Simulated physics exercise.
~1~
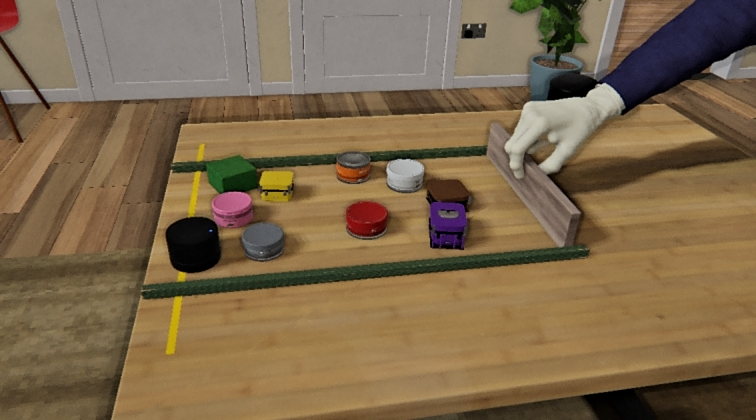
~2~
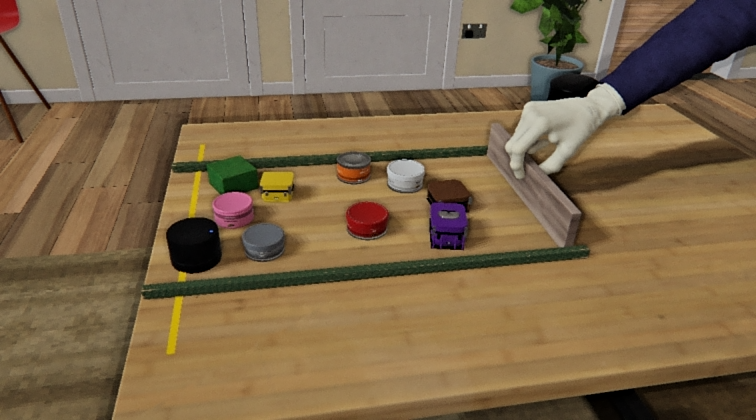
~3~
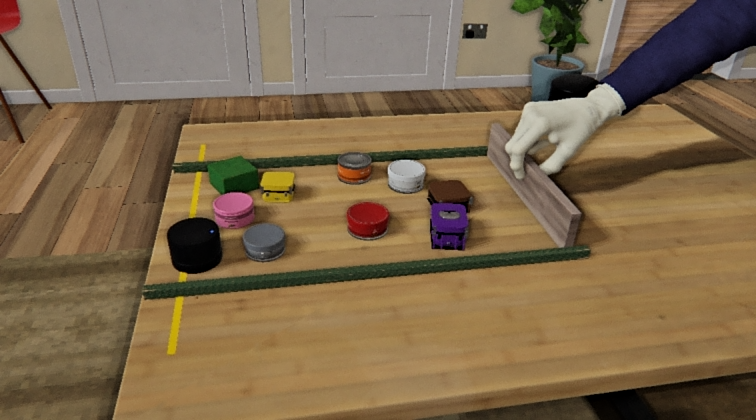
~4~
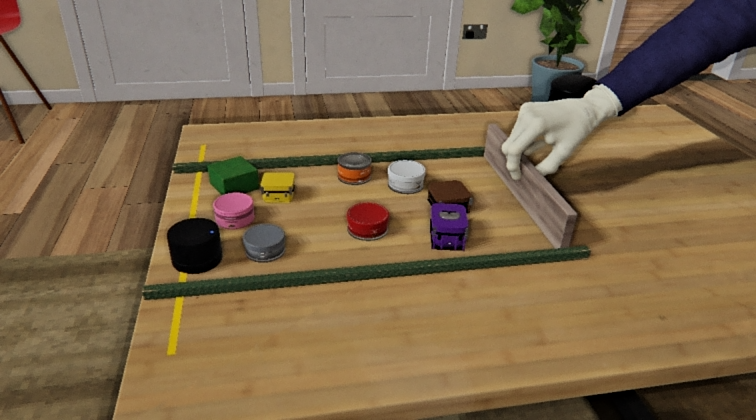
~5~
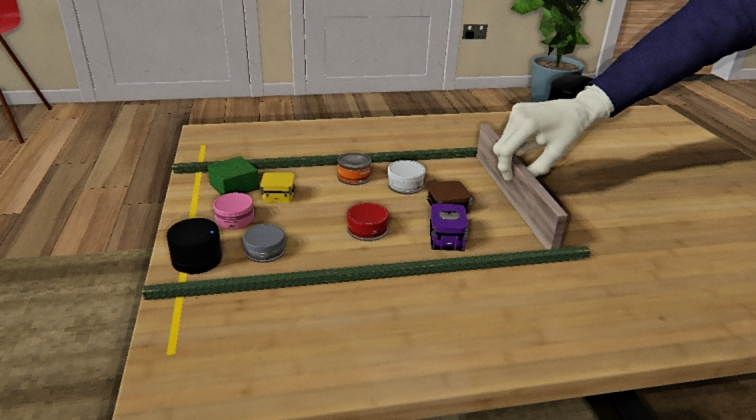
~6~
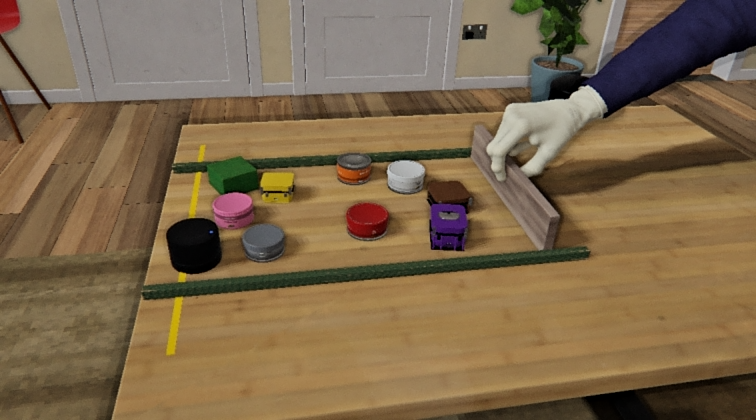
A gloved hand slides a wooden board slightly left toward the colourful objects on the table.
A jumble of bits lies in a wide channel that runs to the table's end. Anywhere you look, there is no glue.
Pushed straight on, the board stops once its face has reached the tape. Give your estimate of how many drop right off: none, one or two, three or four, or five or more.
My estimate: Five or more.
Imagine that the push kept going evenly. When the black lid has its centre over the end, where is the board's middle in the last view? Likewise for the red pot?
Roughly at (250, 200) and roughly at (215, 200).
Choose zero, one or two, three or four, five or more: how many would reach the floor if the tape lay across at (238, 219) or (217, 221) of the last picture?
First just one or two, then either one or two.
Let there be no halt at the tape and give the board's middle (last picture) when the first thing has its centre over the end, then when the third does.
The middle is at about (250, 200), later at about (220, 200).
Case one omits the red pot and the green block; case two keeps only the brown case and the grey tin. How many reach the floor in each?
You'd count 4 the first time and 4 the second time.
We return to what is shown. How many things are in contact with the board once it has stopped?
4 of them.
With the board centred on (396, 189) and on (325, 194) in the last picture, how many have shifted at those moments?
The first count is 5, and then it's 7.
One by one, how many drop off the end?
The total is 6.
Soon after, none off yet; black lid at rest near (195, 245); green block at rest near (233, 177); pink tub at rest near (234, 211).
After that, none off yet; black lid displaced about its own width near (140, 245); green block displaced about its own width near (191, 179); pink tub displaced well along near (162, 218).
In the end, the number that fall off is five or more; gone, red pot, yellow case, grey tin, pink tub, green block and black lid.
